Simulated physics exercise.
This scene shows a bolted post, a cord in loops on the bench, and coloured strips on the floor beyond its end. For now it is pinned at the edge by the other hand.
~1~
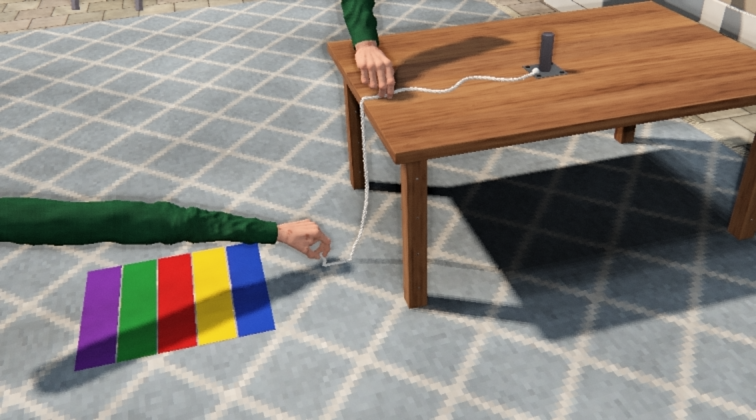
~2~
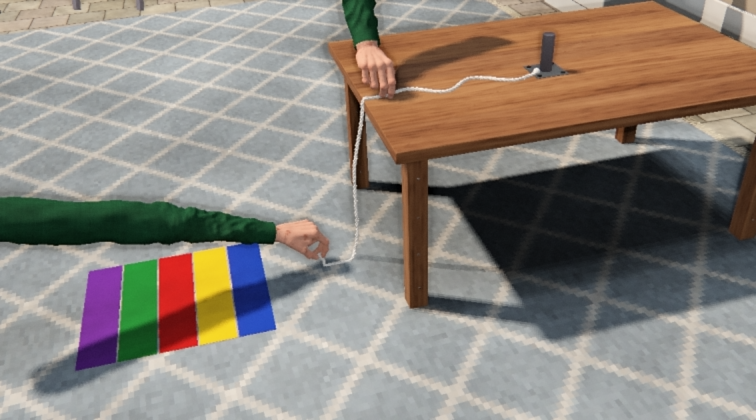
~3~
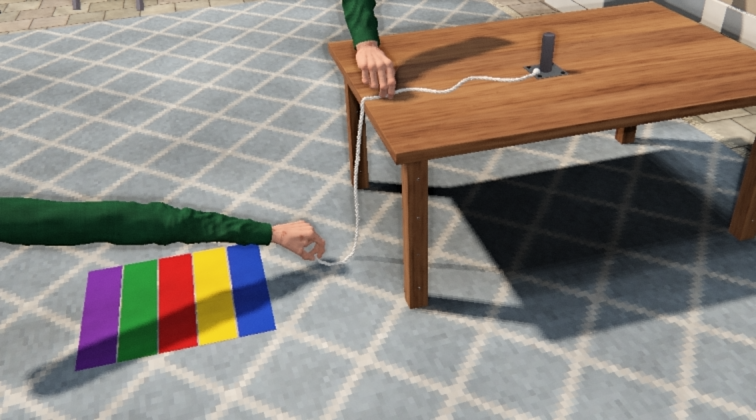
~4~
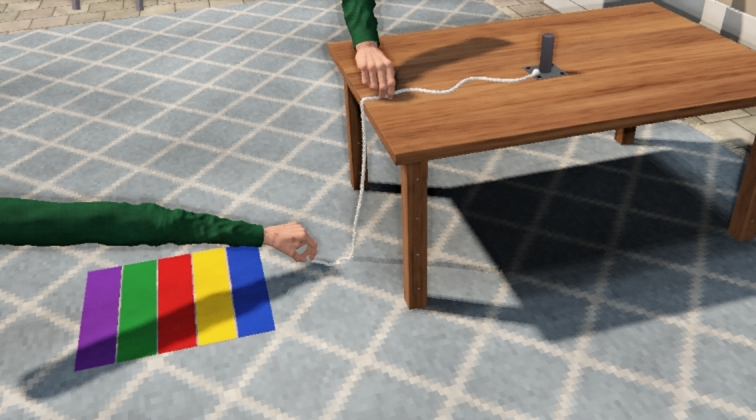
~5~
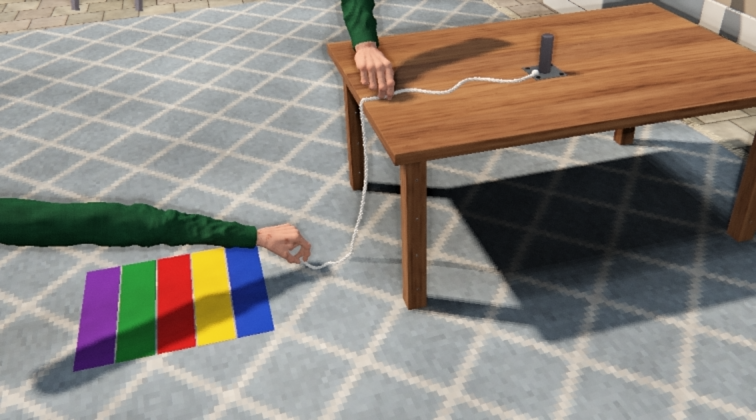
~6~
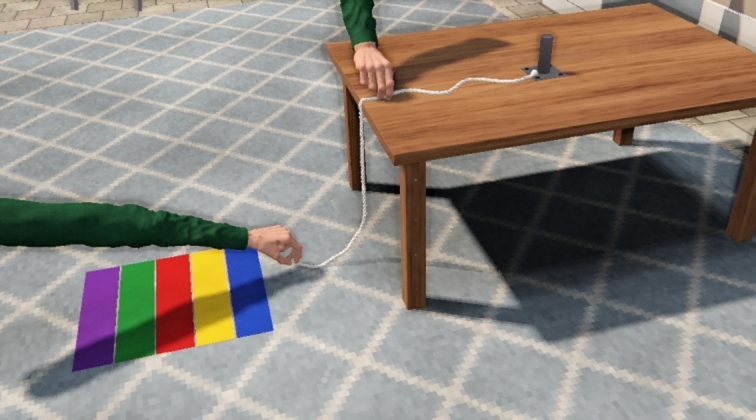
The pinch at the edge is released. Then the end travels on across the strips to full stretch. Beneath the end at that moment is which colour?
Beneath it is red.
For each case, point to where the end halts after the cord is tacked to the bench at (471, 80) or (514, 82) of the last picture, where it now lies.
(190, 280) and (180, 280).
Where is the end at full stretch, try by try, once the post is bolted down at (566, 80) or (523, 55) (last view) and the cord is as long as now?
The two spots are (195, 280) and (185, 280), in that order.
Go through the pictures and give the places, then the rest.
In the first frame, end (321, 255); blue (254, 315); yellow (216, 323); red (177, 331); green (137, 339); purple (96, 347).
In the second frame, end (320, 256); cord through (517, 80) (457, 87) (396, 92) (359, 136) (355, 199) (355, 249).
In the third frame, end (316, 257).
In the fourth frame, end (308, 258); cord through (517, 81) (456, 88) (396, 93) (365, 137) (360, 199) (353, 252).
In the fifth frame, end (301, 260).
In the sixth frame, end (293, 261); cord through (515, 81) (455, 88) (394, 94) (362, 137) (364, 199) (346, 251).
Early on, end near (234, 272); over blue.
Midway, end near (197, 279); over yellow.
At the end of the slack, end near (176, 283); over red. It halts on the red strip.
